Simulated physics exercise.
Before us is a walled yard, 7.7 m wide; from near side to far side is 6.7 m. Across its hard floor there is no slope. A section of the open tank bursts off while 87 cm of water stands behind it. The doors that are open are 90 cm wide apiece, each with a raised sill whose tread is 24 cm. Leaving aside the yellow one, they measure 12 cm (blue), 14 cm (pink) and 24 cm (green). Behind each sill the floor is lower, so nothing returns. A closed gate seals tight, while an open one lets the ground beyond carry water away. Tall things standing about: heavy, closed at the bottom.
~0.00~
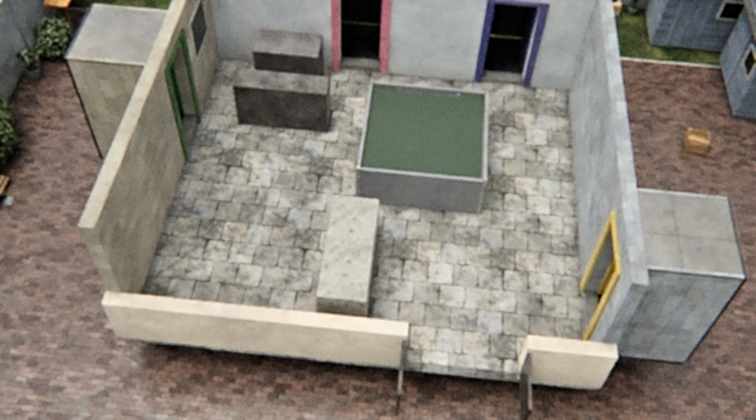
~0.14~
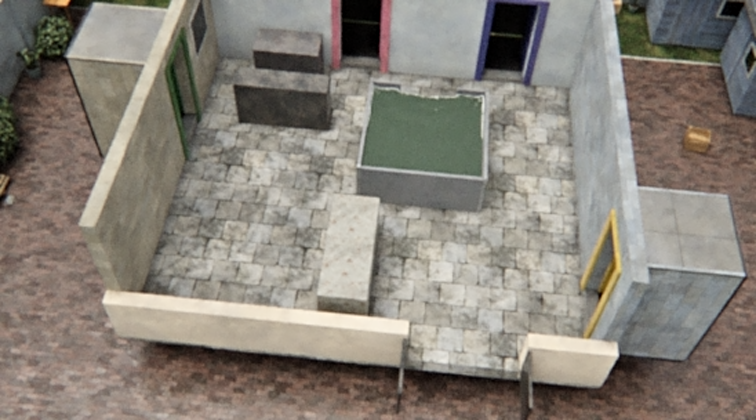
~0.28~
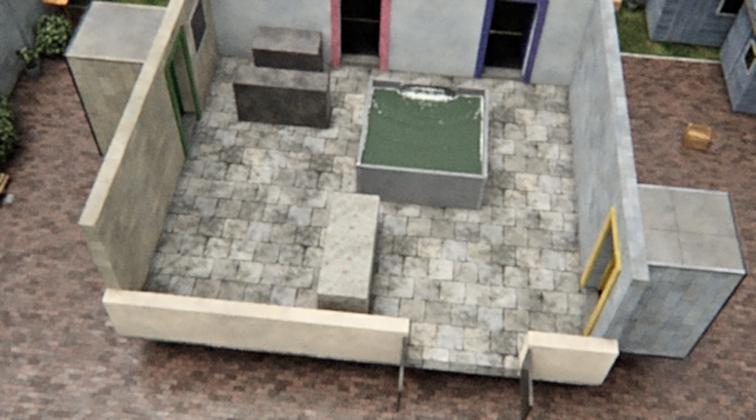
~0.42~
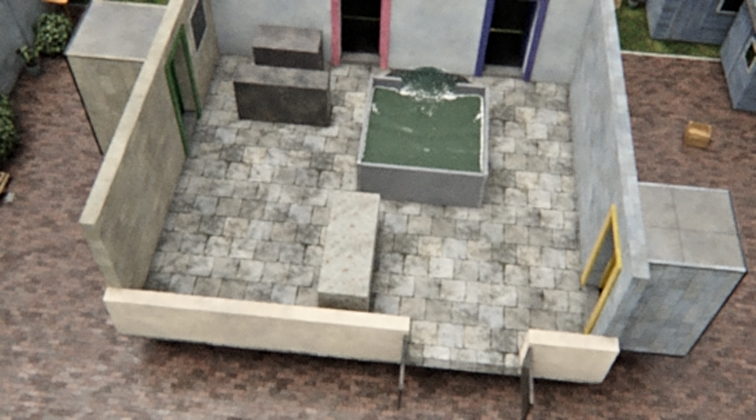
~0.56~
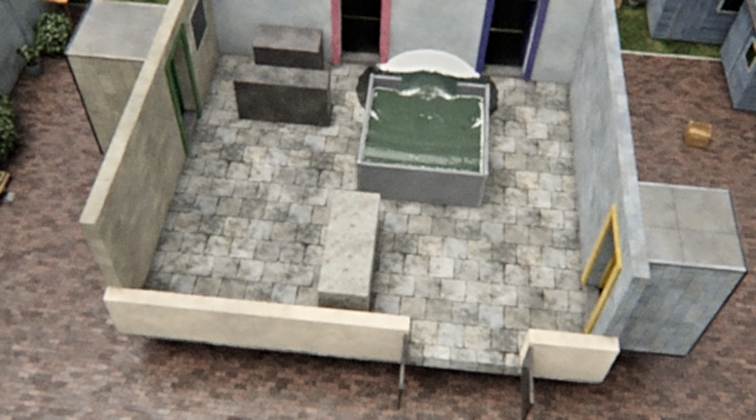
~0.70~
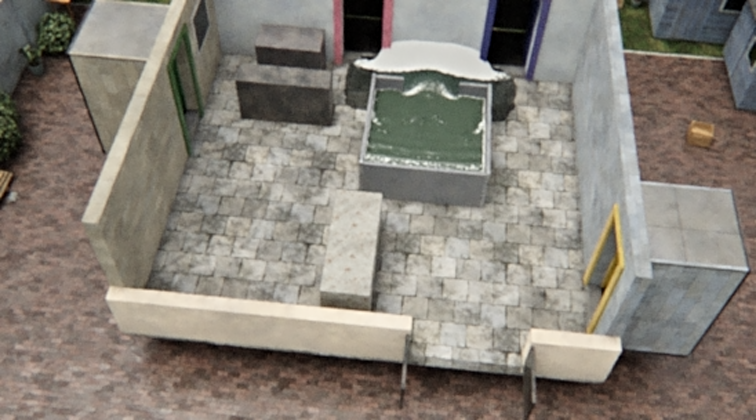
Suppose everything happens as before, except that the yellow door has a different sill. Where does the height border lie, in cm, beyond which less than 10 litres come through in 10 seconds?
It lies at roughly 10 cm.
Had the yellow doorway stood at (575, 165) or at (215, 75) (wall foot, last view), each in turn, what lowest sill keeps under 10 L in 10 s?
First place around 11.0 cm, second around 25 cm.
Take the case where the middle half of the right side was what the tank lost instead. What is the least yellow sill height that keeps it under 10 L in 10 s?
Close to 14.5 cm at the least.
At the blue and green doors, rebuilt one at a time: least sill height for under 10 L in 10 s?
Roughly 21 cm for the blue door and roughly 6.5 cm for the green door.
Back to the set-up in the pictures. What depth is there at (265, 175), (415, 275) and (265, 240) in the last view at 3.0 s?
Roughly 0, then 0, then 0 cm.
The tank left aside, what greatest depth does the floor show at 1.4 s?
Max depth: Around 61 cm.
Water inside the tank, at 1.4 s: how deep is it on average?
It averages roughly 60 centimetres.
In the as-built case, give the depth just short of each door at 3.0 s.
Door by door in centimetres - yellow 0, blue 16, pink 19, green 3.
After 1.4 s water covers 15 % of the floor, deepest (61 cm) near (434, 77); it has not reached the yellow door.
After 3.0 s water covers 40 % of the floor, deepest (38 cm) near (327, 68); it has not reached the yellow door.
After 10.0 s water covers 100 % of the floor, deepest (15 cm) near (320, 103); 10 cm at the yellow door, 31 litres in over its 7 cm sill.
At the yellow door as built, the water arrived by 3.2 s and peaked near 12 cm at 8.6 s.
With a sill of 9 cm, 16 litres would have come in within the 10 s; with 12 cm, 4 litres. So under 10 litres takes about 10 cm.
